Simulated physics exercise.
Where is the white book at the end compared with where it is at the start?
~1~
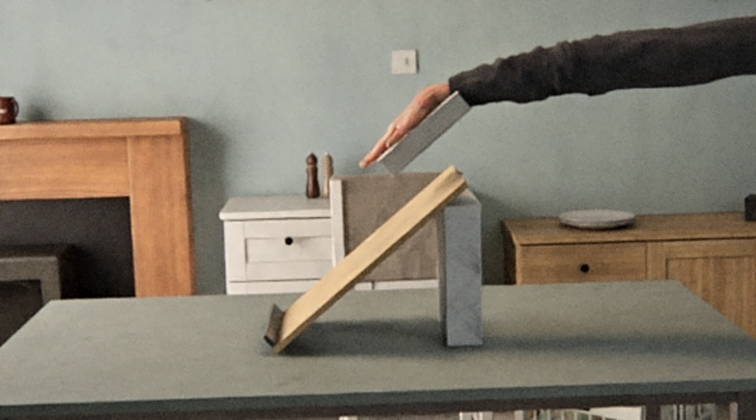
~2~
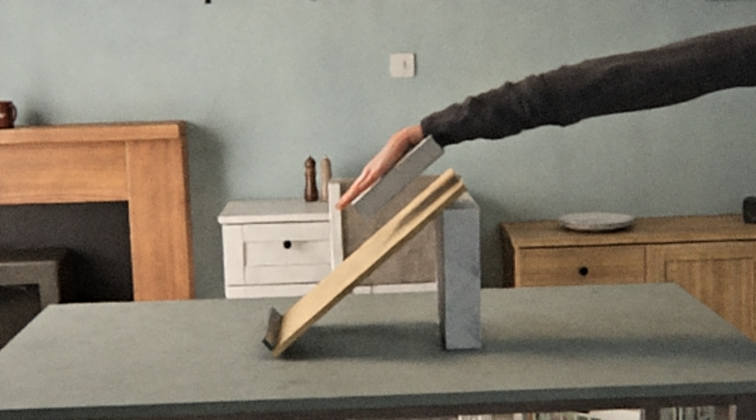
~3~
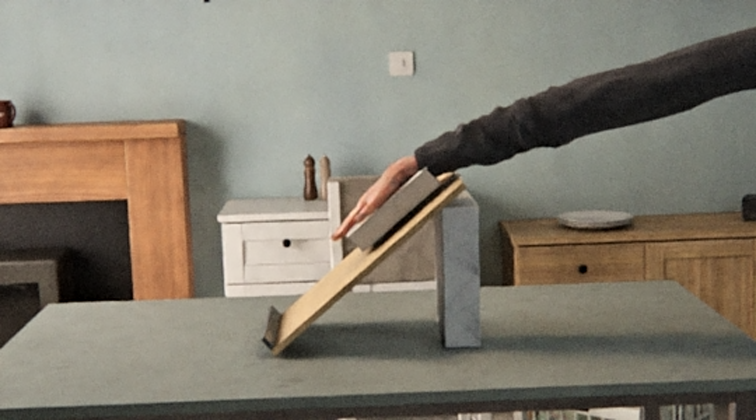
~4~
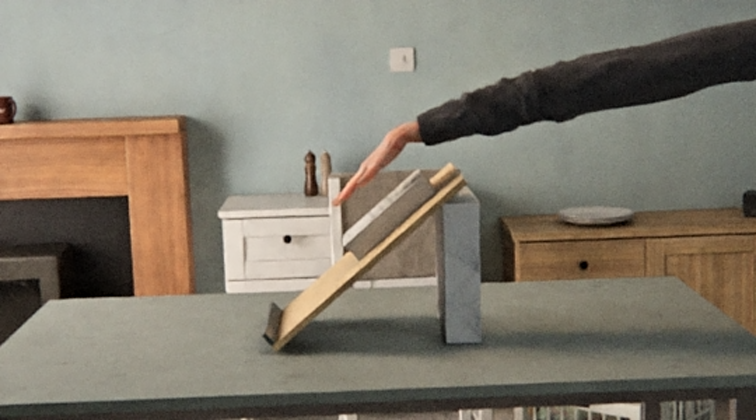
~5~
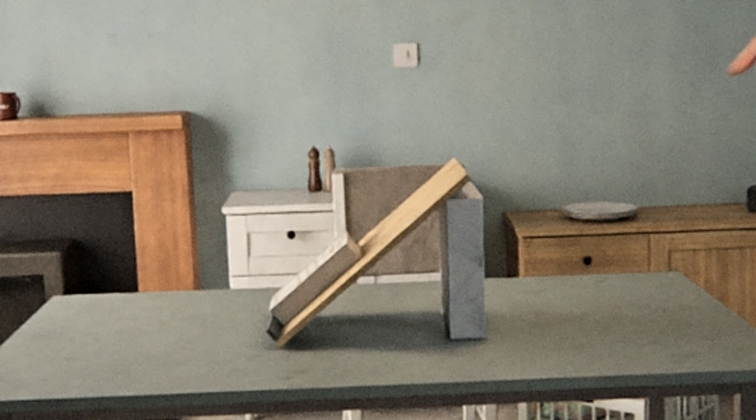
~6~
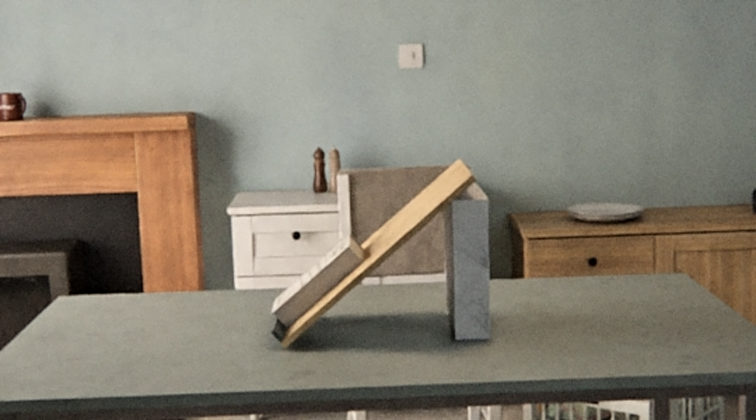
At the start the white book is held in the air above the upper part of the sloping board, and at the end it rests lower down and further left, at the bottom end of the board.
